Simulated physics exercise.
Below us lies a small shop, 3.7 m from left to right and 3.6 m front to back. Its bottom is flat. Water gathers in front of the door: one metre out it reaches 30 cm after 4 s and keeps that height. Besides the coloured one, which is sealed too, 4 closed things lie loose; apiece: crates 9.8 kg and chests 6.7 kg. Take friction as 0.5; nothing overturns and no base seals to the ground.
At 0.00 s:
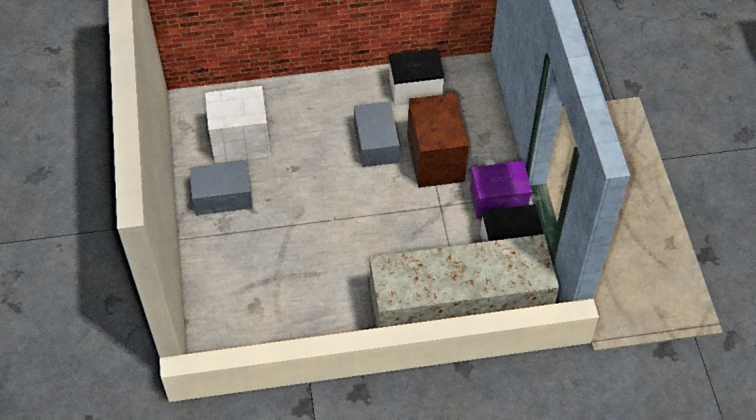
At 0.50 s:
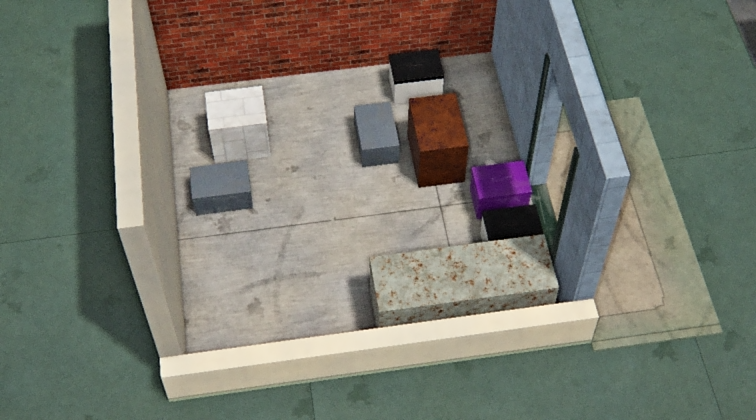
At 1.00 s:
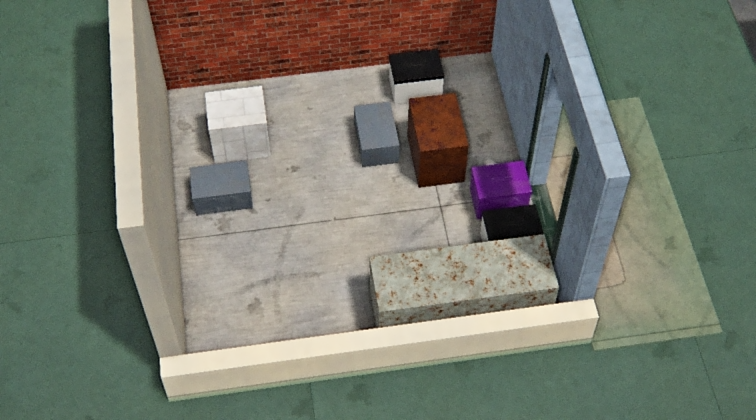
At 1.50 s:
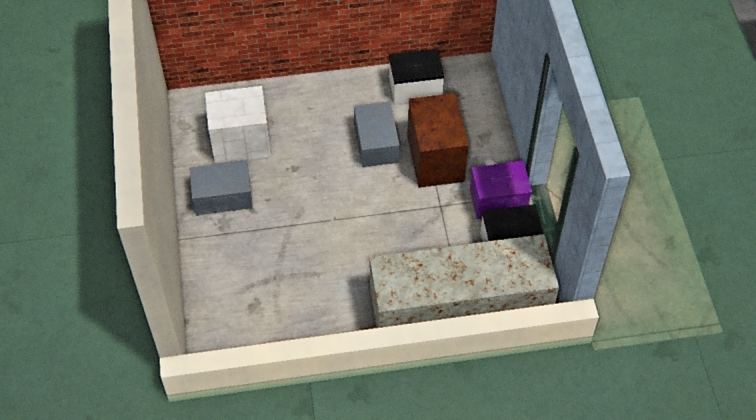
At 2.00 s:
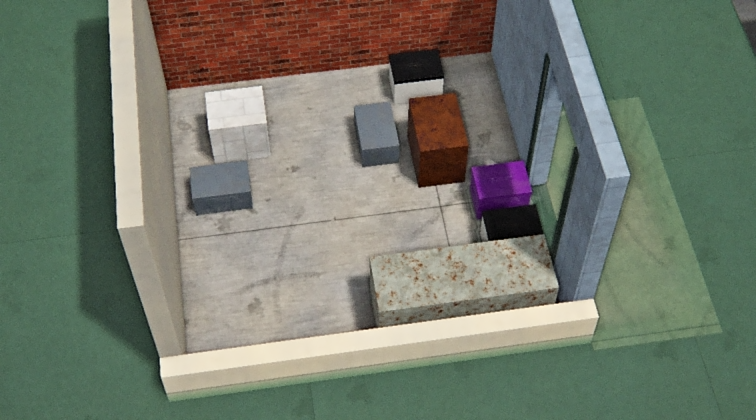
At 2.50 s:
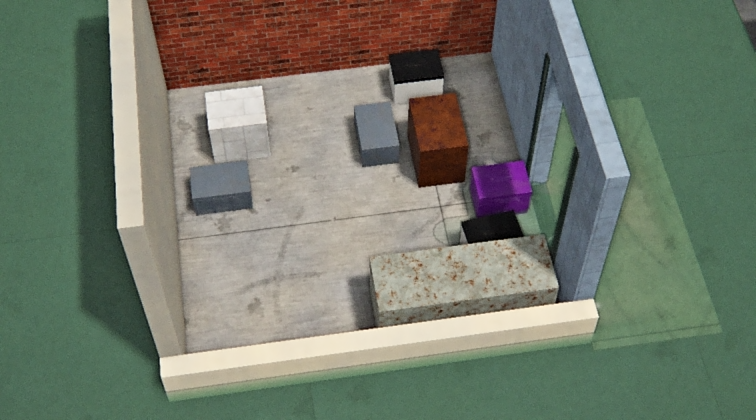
Small brick-walled shop seen from above, greenish water spreading around it and in at the doorway, a black box shifting slightly left.
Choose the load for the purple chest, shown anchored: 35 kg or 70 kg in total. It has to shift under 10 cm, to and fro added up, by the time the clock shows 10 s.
Verdict: Only the larger load is enough.
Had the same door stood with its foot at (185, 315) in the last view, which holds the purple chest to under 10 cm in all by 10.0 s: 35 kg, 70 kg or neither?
Then only the larger load is enough.
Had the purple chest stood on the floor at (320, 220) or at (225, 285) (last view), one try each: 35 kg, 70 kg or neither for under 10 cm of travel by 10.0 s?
In turn: It takes the larger; only the larger holds.
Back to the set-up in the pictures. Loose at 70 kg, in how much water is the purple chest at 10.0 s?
About 9 cm.
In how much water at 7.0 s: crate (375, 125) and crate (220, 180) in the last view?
Roughly 2 and 12 cm.
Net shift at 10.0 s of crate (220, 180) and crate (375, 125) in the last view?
In that order: 30 cm, 40 cm.
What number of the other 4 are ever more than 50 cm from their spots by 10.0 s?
That makes 1.
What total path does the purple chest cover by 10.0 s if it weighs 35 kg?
Some 250 cm in all.
After 3.5 s the purple chest would be 2 cm from its start with 35 kg and 0 cm from its start with 70 kg; 7 cm of water round it then.
After 4.5 s the purple chest would be 17 cm from its start with 35 kg and 0 cm from its start with 70 kg; 8 cm of water round it then.
After 7.0 s the purple chest would be 115 cm from its start with 35 kg and 0 cm from its start with 70 kg; 8 cm of water round it then.
After 10.0 s the purple chest would be 271 cm from its start with 35 kg and 0 cm from its start with 70 kg; 9 cm of water round it then.
